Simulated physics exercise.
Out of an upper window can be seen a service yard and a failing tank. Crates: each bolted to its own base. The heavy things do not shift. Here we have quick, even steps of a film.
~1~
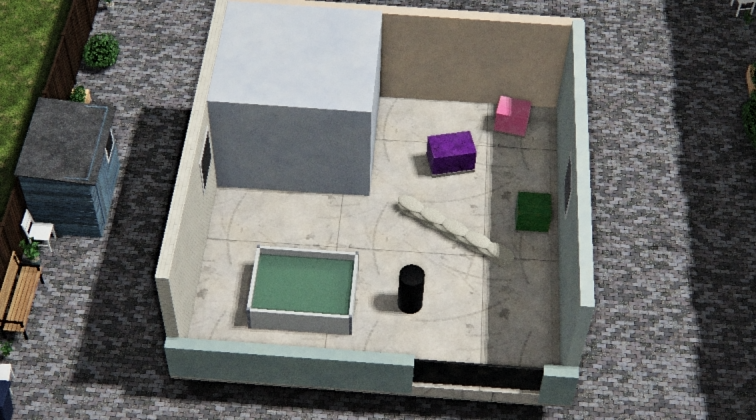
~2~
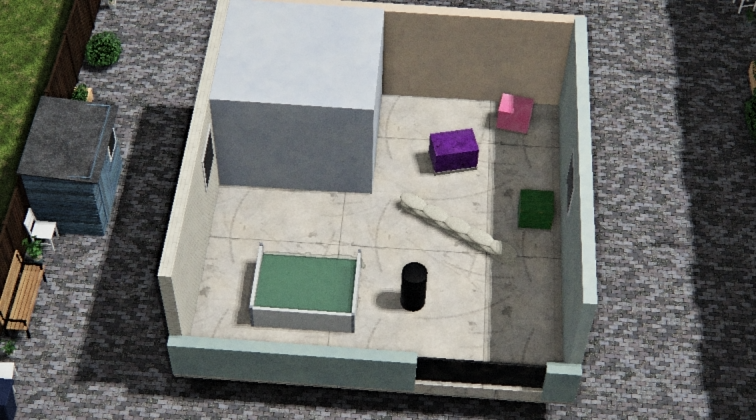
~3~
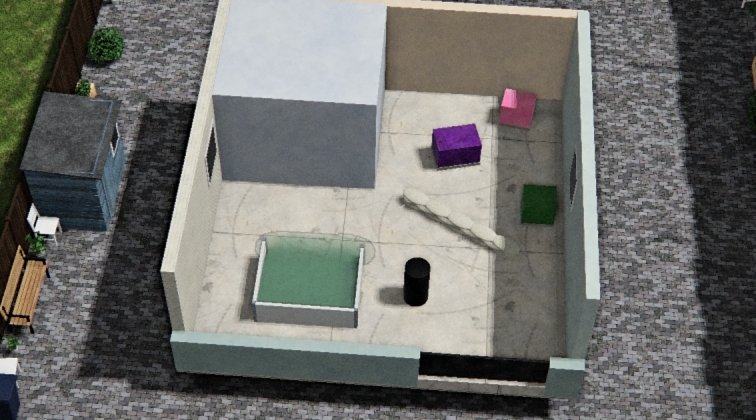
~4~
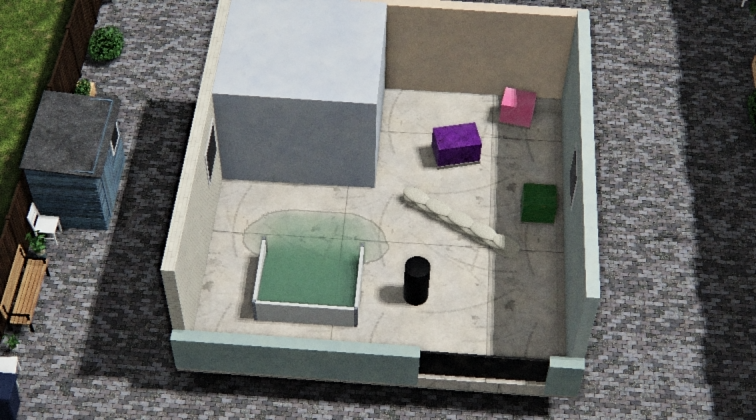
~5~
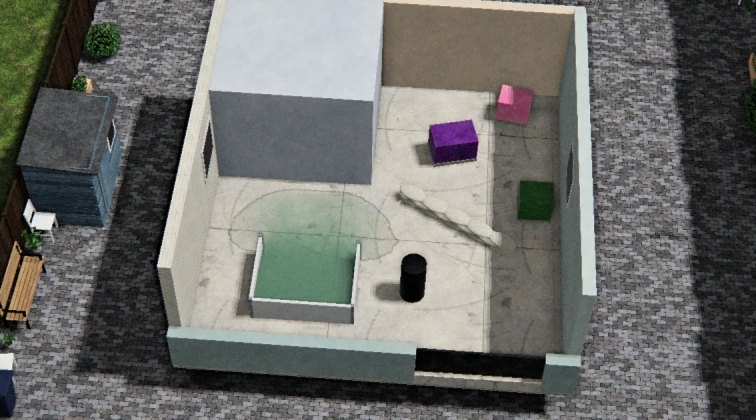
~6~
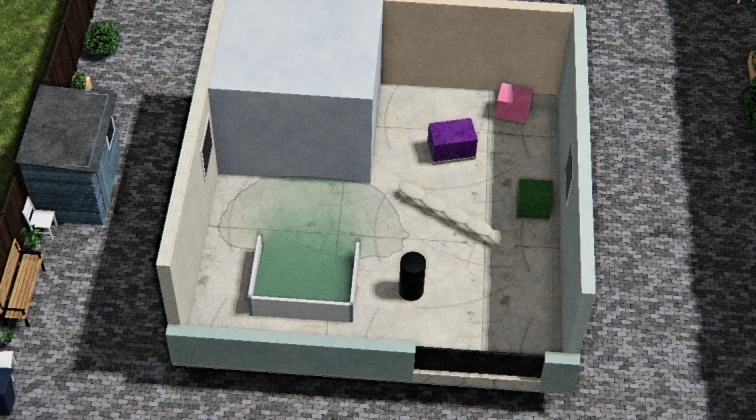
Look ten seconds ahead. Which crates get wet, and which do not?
At the end, the pink crate never gets touched by the water; the green crate never gets touched by the water; the purple crate gets touched by the water.
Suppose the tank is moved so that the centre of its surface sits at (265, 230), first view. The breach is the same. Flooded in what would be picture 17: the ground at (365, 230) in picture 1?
By that frame the spot is drenched.
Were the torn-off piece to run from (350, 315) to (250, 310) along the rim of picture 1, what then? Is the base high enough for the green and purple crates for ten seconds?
The green crate is flooded and the purple crate is untouched.
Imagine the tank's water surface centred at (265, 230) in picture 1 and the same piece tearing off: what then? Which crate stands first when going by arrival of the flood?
First comes the crate marked purple.
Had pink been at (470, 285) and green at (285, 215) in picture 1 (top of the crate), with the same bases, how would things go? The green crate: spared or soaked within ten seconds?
Well, the green one goes wet in the end.
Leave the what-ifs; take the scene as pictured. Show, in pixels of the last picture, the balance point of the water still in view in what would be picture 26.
Somewhere around (313, 226) in the last view.
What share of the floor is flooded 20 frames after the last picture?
Around 50 percent.
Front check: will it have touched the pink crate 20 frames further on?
Short answer for pink: Stays dry.
A moment on, water covers 20 % of the floor; the pink crate not reached, the green crate not reached, the purple crate not reached.
Next, water covers 25 % of the floor; the pink crate not reached, the green crate not reached, the purple crate water round its plinth.
Then, water covers 50 % of the floor; the pink crate not reached, the green crate not reached, the purple crate water round its plinth.
Later, water covers 75 % of the floor; the pink crate water round its plinth, the green crate water round its plinth, the purple crate water round its plinth.
In the end, water covers 95 % of the floor; the pink crate stayed above the water, the green crate stayed above the water, the purple crate was topped.
